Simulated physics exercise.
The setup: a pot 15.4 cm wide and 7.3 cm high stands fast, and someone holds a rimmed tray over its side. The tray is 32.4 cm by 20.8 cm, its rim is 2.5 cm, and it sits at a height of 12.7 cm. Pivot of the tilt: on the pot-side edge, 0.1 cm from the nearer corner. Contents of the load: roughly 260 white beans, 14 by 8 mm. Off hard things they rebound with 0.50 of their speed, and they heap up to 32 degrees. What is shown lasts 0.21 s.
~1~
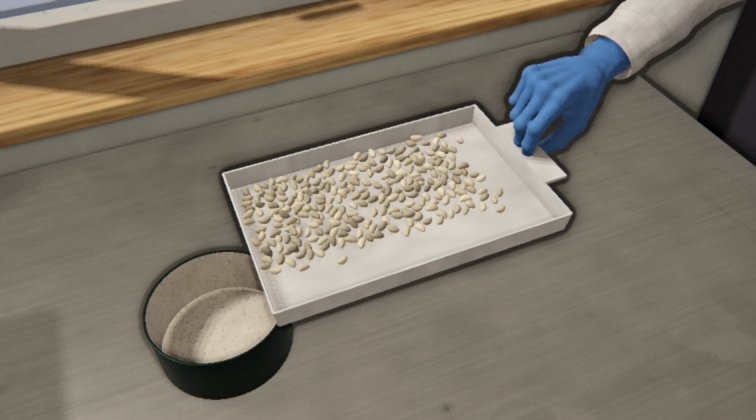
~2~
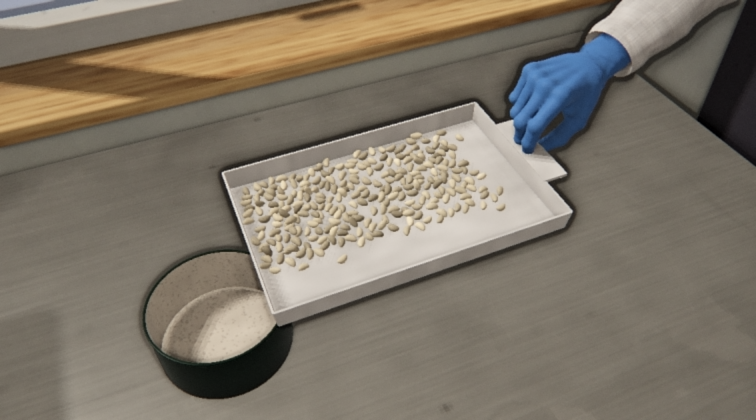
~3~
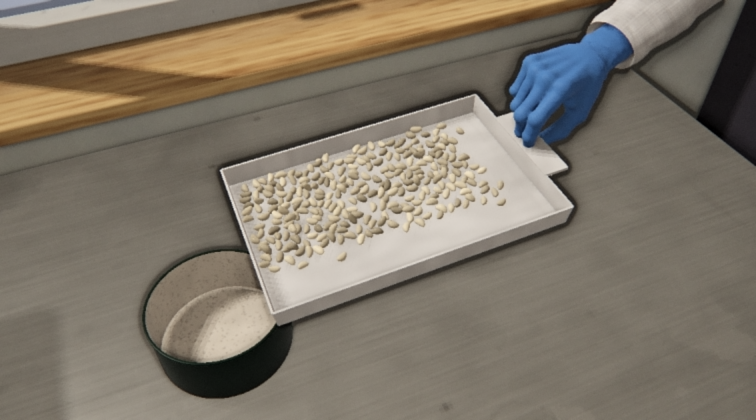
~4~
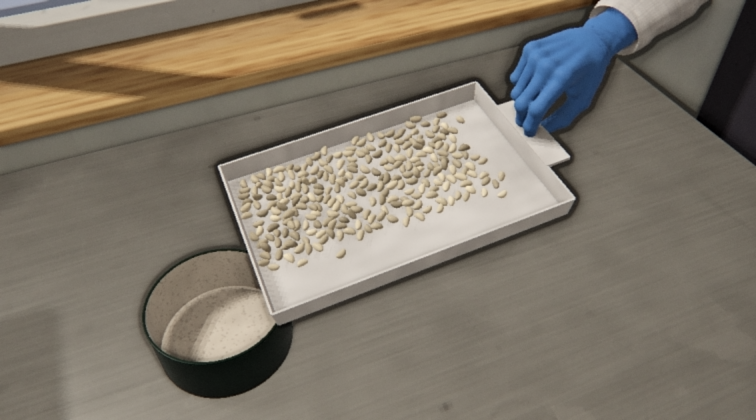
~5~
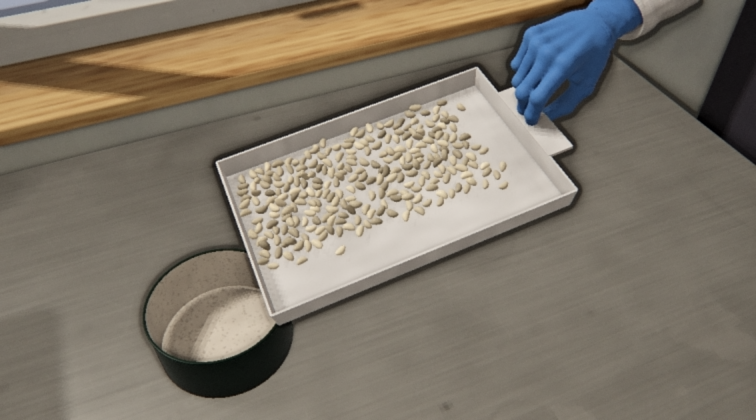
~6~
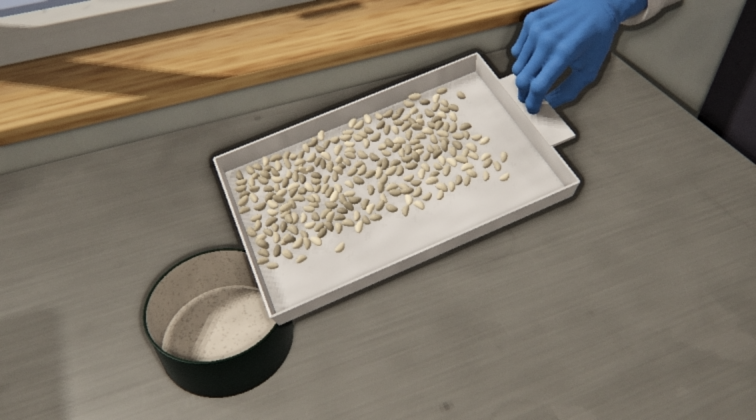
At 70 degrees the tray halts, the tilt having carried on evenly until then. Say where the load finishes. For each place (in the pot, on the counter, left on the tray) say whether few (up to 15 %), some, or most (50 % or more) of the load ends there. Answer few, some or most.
Pot: Few; counter: Most; left on the tray: Some.
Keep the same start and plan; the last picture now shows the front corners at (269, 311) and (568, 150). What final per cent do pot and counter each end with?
Final per cent - pot 35, counter 20.
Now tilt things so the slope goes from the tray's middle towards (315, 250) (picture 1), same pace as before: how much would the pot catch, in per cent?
Roughly 20 percent of them.
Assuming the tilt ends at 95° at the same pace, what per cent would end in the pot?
Share in the pot: Around 0 %.
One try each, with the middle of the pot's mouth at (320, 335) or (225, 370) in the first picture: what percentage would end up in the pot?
About 5 percent the first time and about 65 percent the second.
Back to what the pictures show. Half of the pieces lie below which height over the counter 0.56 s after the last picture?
Roughly 20 cm.
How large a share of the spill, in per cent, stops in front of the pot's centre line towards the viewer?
100 %.
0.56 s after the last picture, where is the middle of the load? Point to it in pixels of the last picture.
Approximately (276, 267) in the last picture.
Then, 0.33 s after the last picture, tilt 40 degrees; the tray holds 100 %, the pot 0 %.
Then, 0.56 s after the last picture, tilt 59 degrees; the tray holds 100 %, the pot 0 %.
Then, 0.90 s after the last picture, tilt 70 degrees; the tray holds 50 %, the pot 0 %.
In the end, pot 0 %, counter 70 %, tray 30 %.
